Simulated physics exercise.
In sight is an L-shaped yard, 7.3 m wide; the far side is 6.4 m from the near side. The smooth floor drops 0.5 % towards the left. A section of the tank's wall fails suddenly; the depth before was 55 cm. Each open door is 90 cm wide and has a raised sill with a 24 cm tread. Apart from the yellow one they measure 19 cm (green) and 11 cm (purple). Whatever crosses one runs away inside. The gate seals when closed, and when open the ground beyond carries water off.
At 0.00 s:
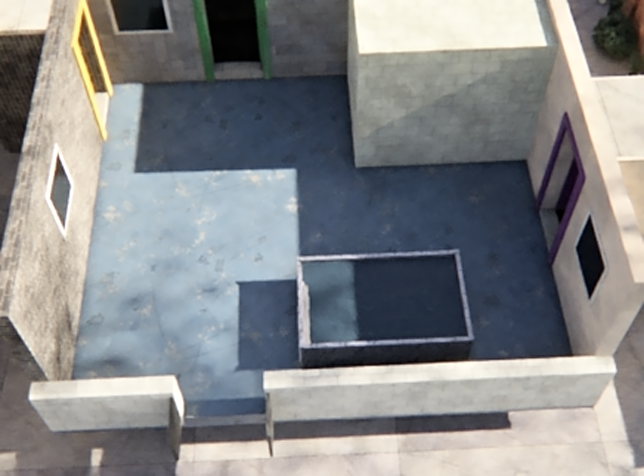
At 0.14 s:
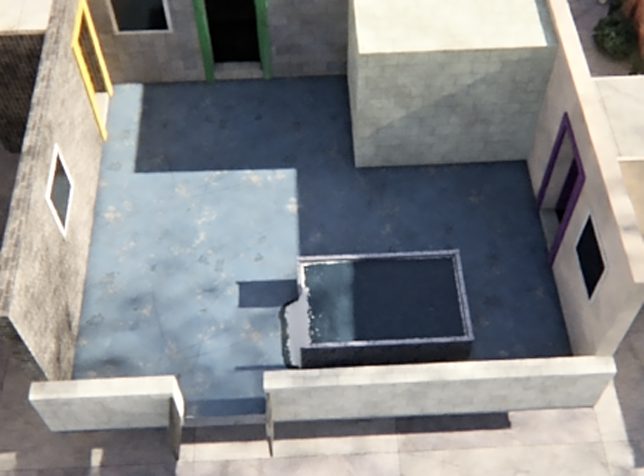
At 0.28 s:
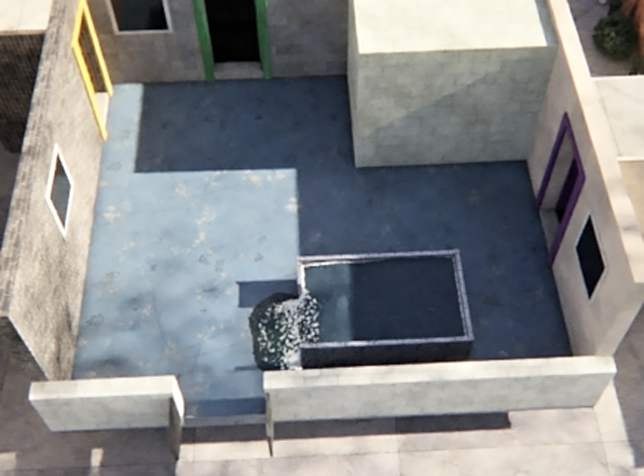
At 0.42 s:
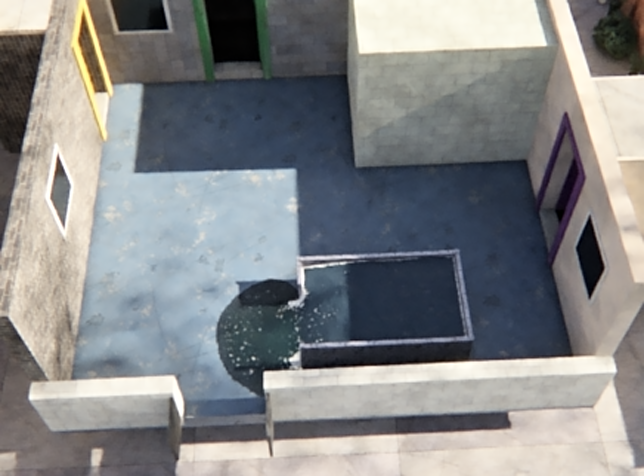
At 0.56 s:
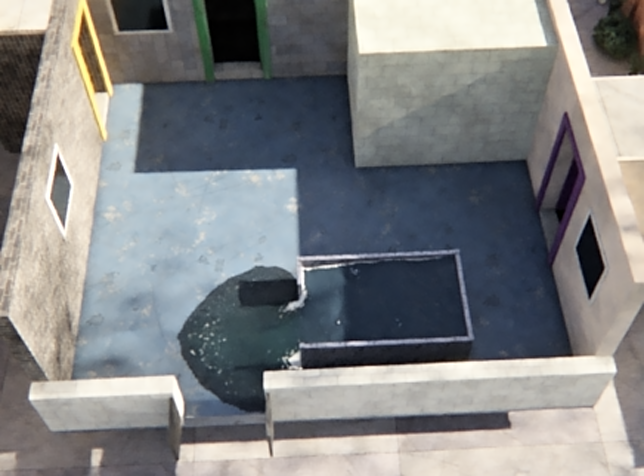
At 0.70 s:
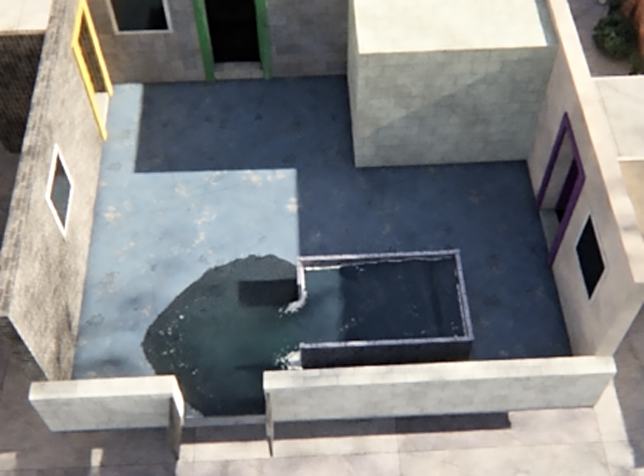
The clip opens on a sunlit walled yard with yellow, green and purple doorways and a still rectangular tank near the front wall. Water bursts through the tank's left side, splashing onto the dry floor, then spreads leftward in a widening dark pool that reaches the gap in the front wall.
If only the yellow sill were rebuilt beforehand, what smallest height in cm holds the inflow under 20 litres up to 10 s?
At least 7 cm or so.
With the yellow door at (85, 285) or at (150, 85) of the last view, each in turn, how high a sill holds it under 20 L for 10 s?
About 13.5 and 9.5 cm.
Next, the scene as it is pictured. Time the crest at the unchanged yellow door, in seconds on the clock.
Near 7.5 s.
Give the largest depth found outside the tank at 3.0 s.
Up to some 27 cm.
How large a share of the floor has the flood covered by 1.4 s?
Some 20 per cent of it.
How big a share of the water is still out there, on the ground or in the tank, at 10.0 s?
About 82 per cent.
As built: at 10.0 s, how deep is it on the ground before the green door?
Some 6.0 cm.
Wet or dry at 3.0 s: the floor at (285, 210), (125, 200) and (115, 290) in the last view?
In turn: Still dry, wet, flooded.
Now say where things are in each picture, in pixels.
The tank at (382, 300) is whole and still, 55 cm deep; the yellow door at (93, 74) is dry, in the first picture.
The front is at (286, 326), 0.3 m from the gap at (304, 329); 0.2 m2 of floor is wet, 55 cm left at the back, in the second picture.
The front is at (258, 345), 0.7 m from the gap at (304, 330); 0.8 m2 of floor is wet, 55 cm left at the back, in the third picture.
The front is at (222, 336), 1.2 m from the gap at (304, 330); 1.6 m2 of floor is wet, 55 cm left at the back, in the fourth picture.
The gap is at (304, 330), the front 1.8 m out at (186, 338); the back of the tank holds 55 cm, in the fifth picture.
Water pours out at (304, 330) and has run 2.2 m, to (152, 354); about 4 cm deep outside, 52 cm at the back; 4.1 m in a straight line remain to the yellow door at (93, 74), in the sixth picture.
After 1.4 s water covers 20 % of the floor, deepest (30 cm) near (295, 340); it has not reached the yellow door.
After 3.0 s water covers 30 % of the floor, deepest (27 cm) near (93, 406); it has not reached the yellow door.
After 10.0 s water covers 65 % of the floor, deepest (9 cm) near (109, 102); 9 cm at the yellow door, 1 litre in over its 11 cm sill.
At the yellow door as built, the water arrived by 3.3 s and peaked near 11 cm at 7.4 s.
With a sill of 6 cm, 30 litres would have come in within the 10 s; with 8 cm, 13 litres. So under 20 litres takes about 7 cm.
